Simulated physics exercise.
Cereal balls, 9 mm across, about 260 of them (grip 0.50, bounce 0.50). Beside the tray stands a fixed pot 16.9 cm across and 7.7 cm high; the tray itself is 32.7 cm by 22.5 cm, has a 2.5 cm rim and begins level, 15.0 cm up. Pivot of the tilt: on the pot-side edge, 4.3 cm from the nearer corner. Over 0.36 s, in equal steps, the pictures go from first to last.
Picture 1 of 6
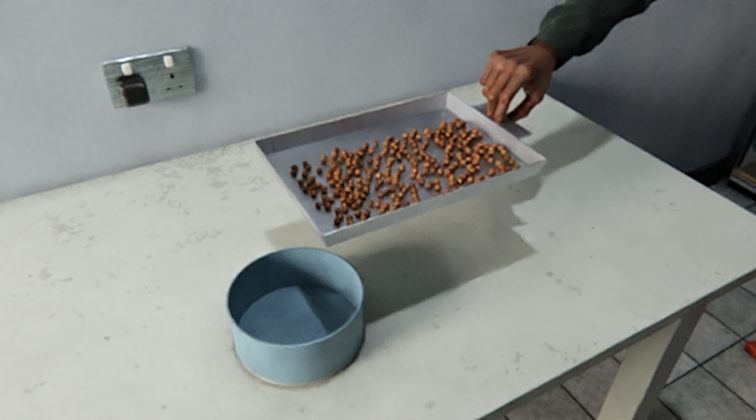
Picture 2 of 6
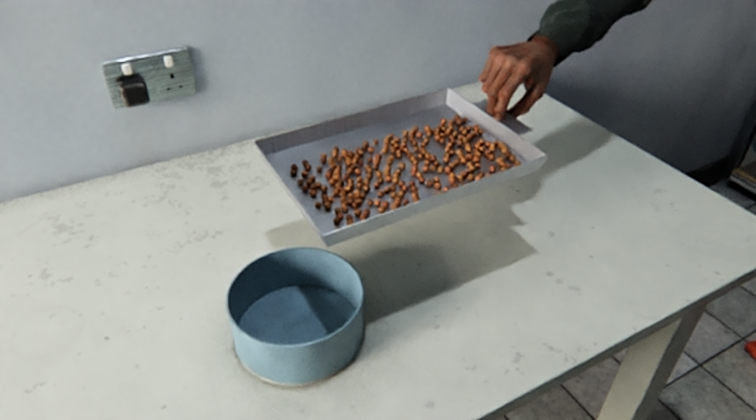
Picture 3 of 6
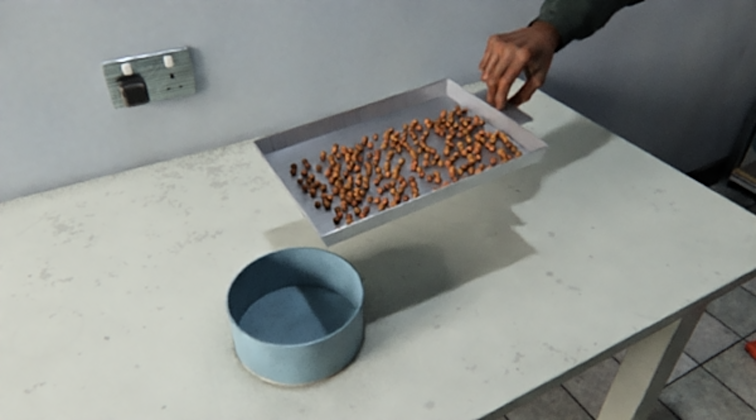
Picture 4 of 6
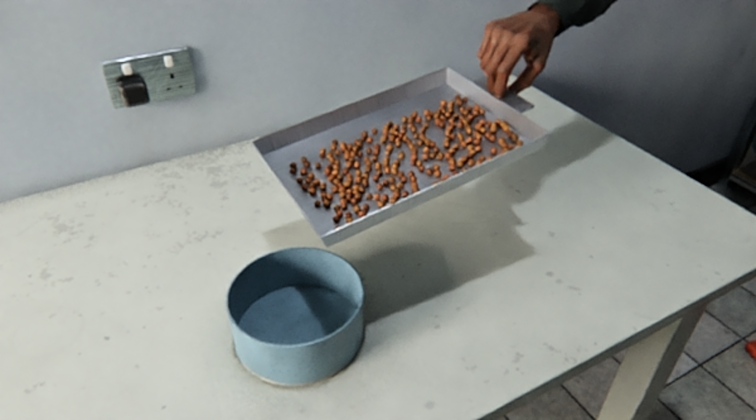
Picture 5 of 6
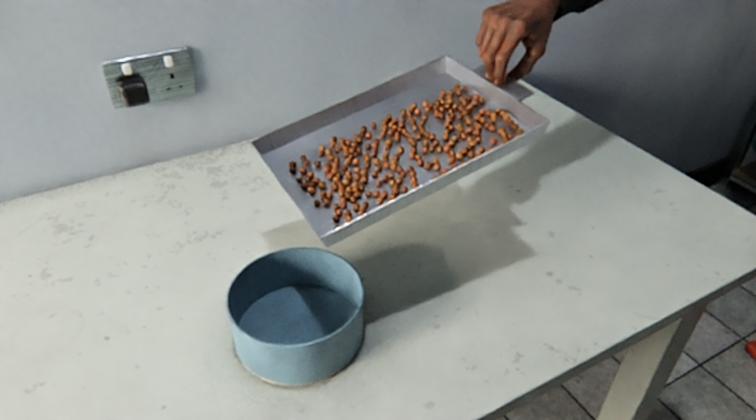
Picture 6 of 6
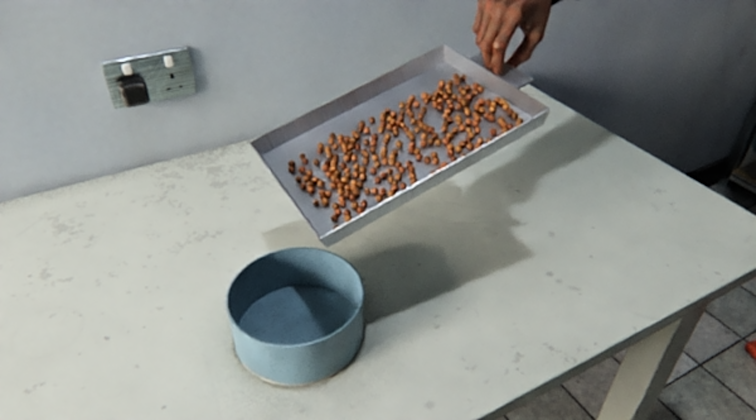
A shallow silvery tray of small round orange-brown balls tilts above a pale, speckled tabletop against a grey wall, seen from a raised angle by a still camera. A blue round pot sits below the tray's left end, with a wall socket at upper left. A dark-sleeved hand at upper right steadily raises the tray's far right end while its near left corner stays low and the balls barely shift.
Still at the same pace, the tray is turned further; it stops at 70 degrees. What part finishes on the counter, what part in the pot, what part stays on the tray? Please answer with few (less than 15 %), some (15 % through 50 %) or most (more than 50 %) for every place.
Counter: Few, pot: Few, tray: Most.
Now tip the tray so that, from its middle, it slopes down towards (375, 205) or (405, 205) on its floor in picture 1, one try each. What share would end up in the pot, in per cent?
I'd put it at roughly 0 per cent for the first tilt and roughly 0 per cent for the second.
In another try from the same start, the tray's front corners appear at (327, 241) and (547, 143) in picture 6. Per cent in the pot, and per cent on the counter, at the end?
Pot 0 % / counter 0 %.
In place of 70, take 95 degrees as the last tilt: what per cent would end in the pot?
Around 50 in a hundred.
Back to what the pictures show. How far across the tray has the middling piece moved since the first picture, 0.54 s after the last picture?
By then it sits near 12 cm from where it began.
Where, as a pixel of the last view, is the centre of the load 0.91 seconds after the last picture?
Near pixel (304, 182).
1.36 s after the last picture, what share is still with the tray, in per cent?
Roughly 95 per cent.
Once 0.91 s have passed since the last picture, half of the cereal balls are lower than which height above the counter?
Around 18 cm up.
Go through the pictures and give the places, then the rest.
The first frame shows tray tilt 0 degrees, front corners at (326, 230) and (541, 158); middle of the pieces at (402, 168); pot at (295, 292).
The second frame shows tray tilt 1 degrees, front corners at (326, 230) and (541, 155); middle of the pieces at (402, 166).
The third frame shows tray tilt 4 degrees, front corners at (325, 231) and (542, 144), lowest corner left front; middle of the pieces at (402, 161).
The fourth frame shows tray tilt 8 degrees, front corners at (324, 232) and (543, 133), lowest corner left front; middle of the pieces at (402, 155).
The fifth frame shows tray tilt 11 degrees, front corners at (323, 232) and (543, 121), lowest corner left front; middle of the pieces at (401, 150).
The sixth frame shows tray tilt 15 degrees, front corners at (322, 233) and (543, 109), lowest corner left front; middle of the pieces at (399, 144); pot at (295, 292).
Then, 0.54 s after the last picture, tilt 41 degrees; the tray holds 100 %, the pot 0 %.
Then, 0.91 s after the last picture, tilt 59 degrees; the tray holds 95 %, the pot 0 %.
Then, 1.36 s after the last picture, tilt 70 degrees; the tray holds 95 %, the pot 5 %.
In the end, counter 0 %, pot 5 %, tray 95 %.
